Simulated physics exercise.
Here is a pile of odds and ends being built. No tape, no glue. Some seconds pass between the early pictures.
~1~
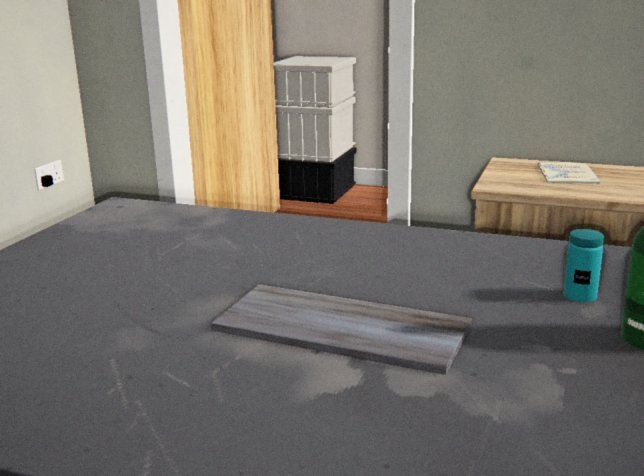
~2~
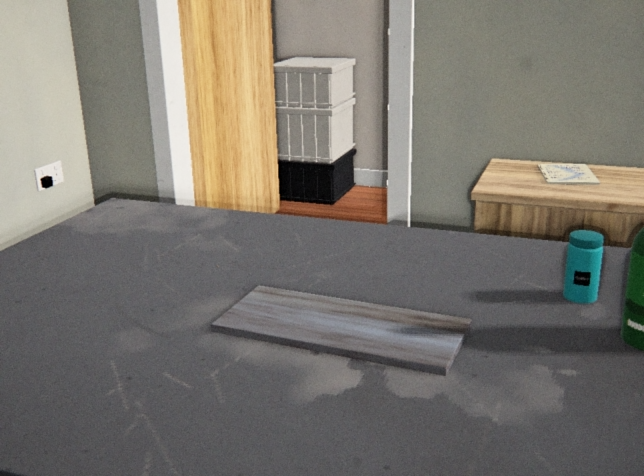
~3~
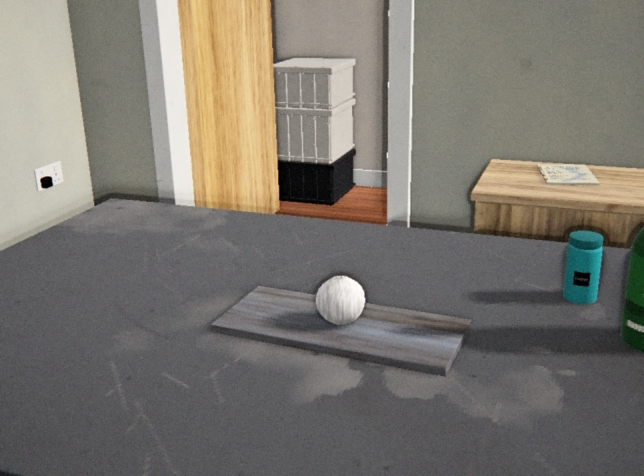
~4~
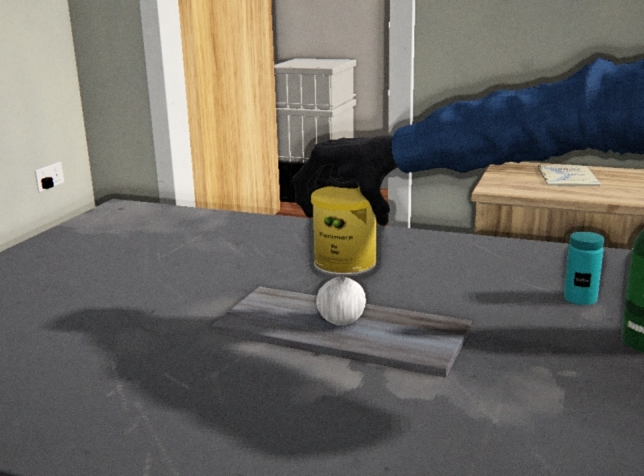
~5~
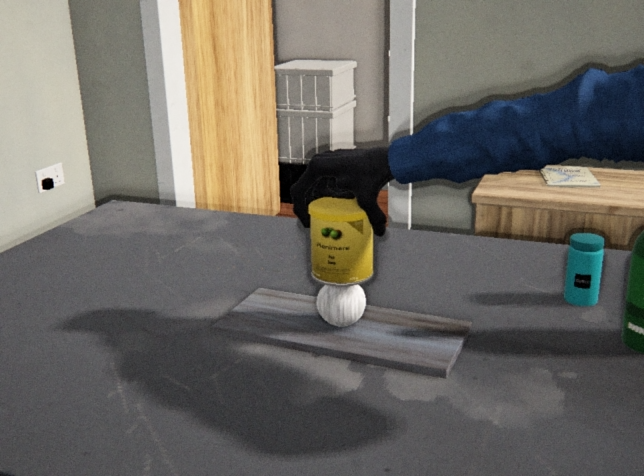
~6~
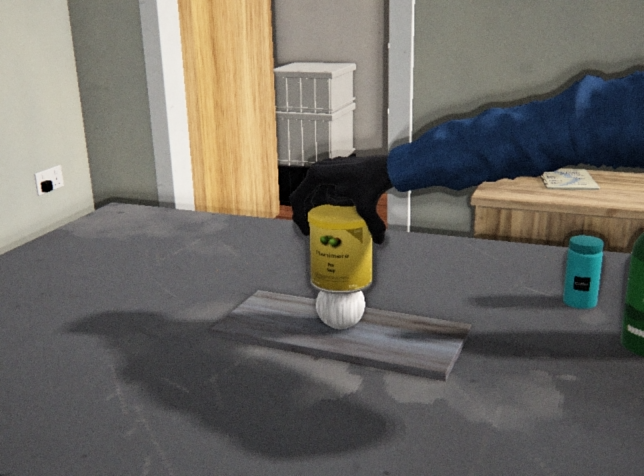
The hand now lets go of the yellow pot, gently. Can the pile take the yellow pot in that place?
In the end the pile loses its balance.
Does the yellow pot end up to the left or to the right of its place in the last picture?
To the right.
Then, 0.50 s after the last picture, yellow pot tipped 28° from how it was near (362, 254).
Then, 0.60 s after the last picture, yellow pot tipped 54° from how it was near (384, 268).
Then, 0.70 s after the last picture, yellow pot now fallen.
Then, 0.80 s after the last picture, nothing new.
At rest, fallen, yellow pot; the other 4 in place. Seen from the same camera at the end, yellow pot near (438, 312). The pile comes apart.
